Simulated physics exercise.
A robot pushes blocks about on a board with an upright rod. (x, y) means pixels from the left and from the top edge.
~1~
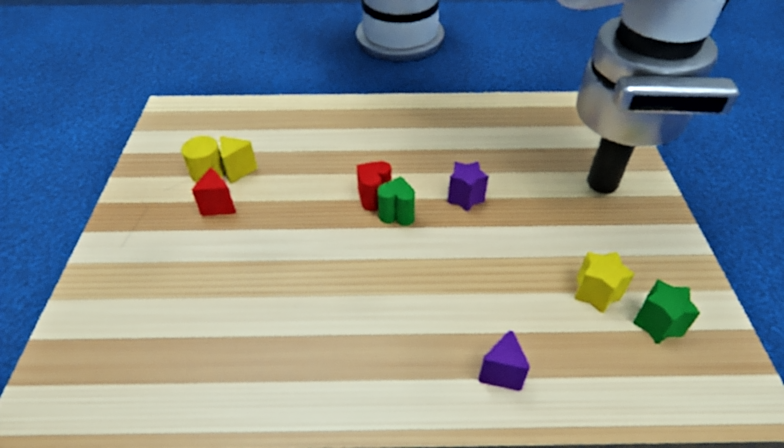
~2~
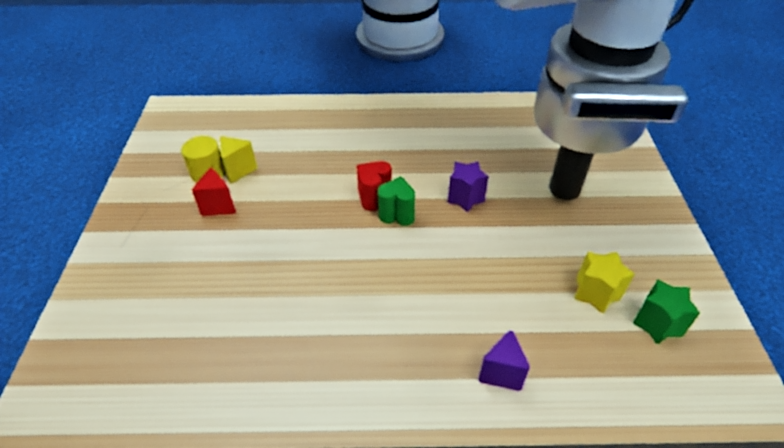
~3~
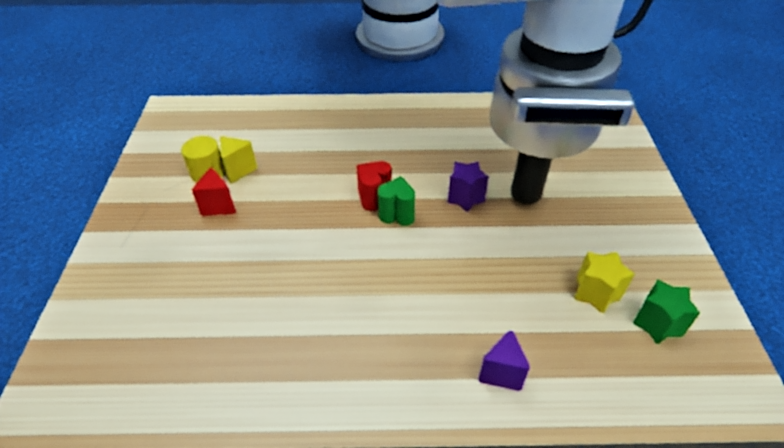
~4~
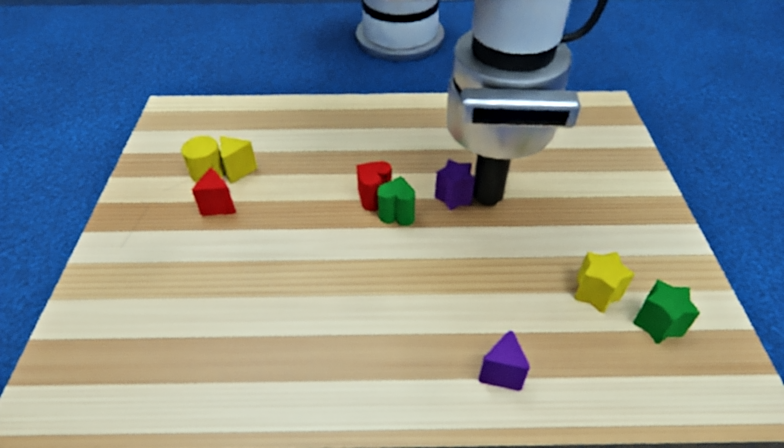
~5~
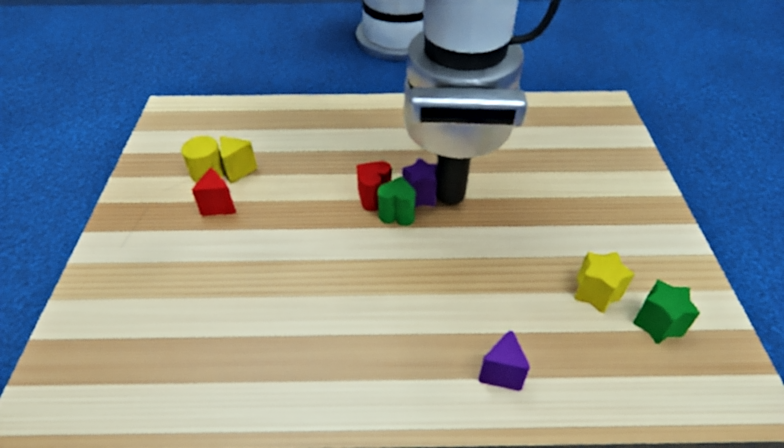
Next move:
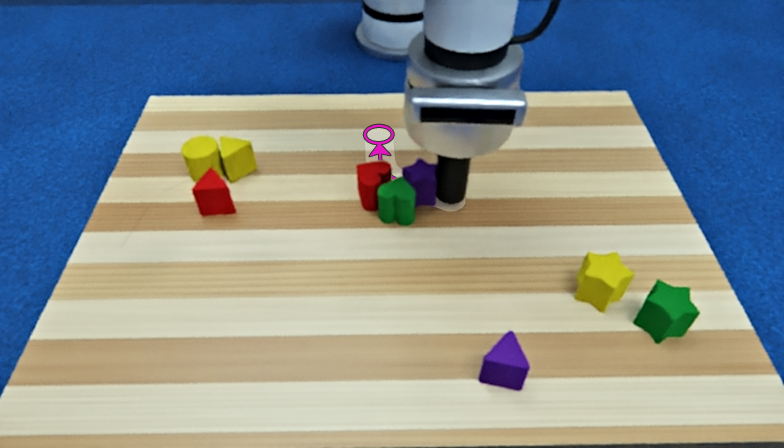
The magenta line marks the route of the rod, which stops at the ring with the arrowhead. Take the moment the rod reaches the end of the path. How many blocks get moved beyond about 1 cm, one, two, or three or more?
2 blocks.
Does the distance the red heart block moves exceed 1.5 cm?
Going by the path, yes.
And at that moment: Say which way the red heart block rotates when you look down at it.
It twists anticlockwise.
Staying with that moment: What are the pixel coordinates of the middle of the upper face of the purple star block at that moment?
At the end it should sit near (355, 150).
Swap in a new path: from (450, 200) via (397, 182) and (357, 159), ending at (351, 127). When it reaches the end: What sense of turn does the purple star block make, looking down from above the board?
Answer: Against the clock.
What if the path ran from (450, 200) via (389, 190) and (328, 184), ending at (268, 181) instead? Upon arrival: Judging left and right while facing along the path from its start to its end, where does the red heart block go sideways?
Goes left.
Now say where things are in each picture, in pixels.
The first frame shows rod's lower end (602, 183); red heart block (373, 171); green heart block (397, 189); purple star block (469, 172).
The second frame shows rod (565, 189); blocks still.
The third frame shows rod (526, 193); blocks still.
The fourth frame shows rod (488, 194); purple star block (457, 171).
The fifth frame shows rod (450, 193); red heart block (373, 171); green heart block (397, 189); purple star block (422, 170).
Drawn move, from (450, 200) via (408, 184) and (381, 162), ending at (379, 134).
What follows on the original path. One third of the way, rod (408, 177); red heart block (358, 171), turned 50° anticlockwise; green heart block (393, 190), turned 15° anticlockwise; purple star block (379, 156).
Two thirds of the way, rod (380, 154); red heart block (349, 170), turned 90° anticlockwise; green heart block (393, 190), turned 15° anticlockwise; purple star block (355, 150), turned 40° anticlockwise.
At the end, rod (379, 128); red heart block (349, 170), turned 90° anticlockwise; green heart block (393, 190), turned 15° anticlockwise; purple star block (355, 150), turned 40° anticlockwise.
